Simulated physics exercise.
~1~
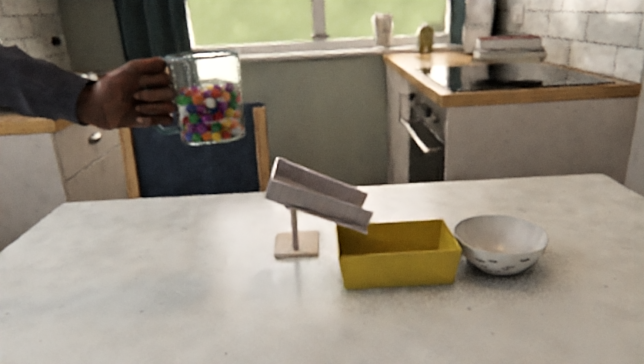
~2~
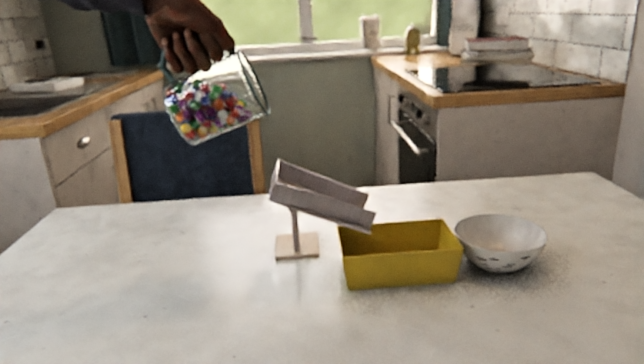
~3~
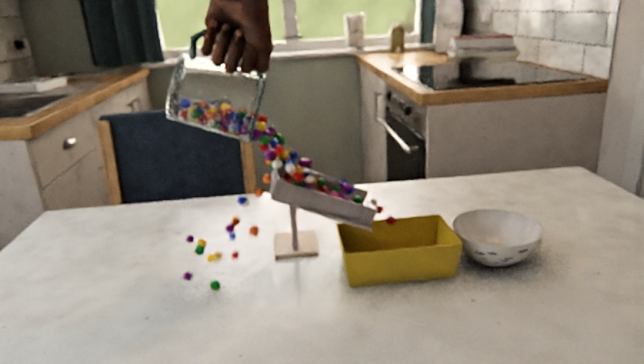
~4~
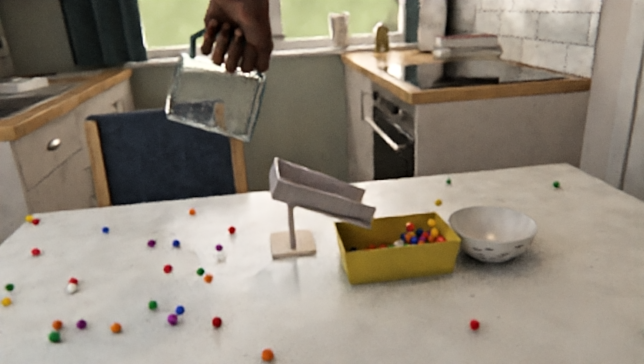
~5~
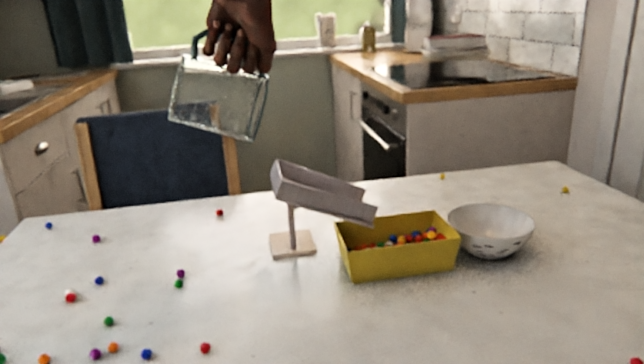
The clip opens on a pale kitchen table holding a small tilted chute on a stand, a yellow tin and a white bowl, while a hand at the left raises a clear jug of colourful marbles. The hand brings the jug above the chute and tips it. Marbles tumble out onto the chute and slide right toward the tin, while some spill past and drop to the table. Soon the jug is empty, and stray marbles scatter across the tabletop. At the end, the hand still holds the tipped jug, most marbles rest in the yellow tin, several remain strewn around, and the bowl appears empty.
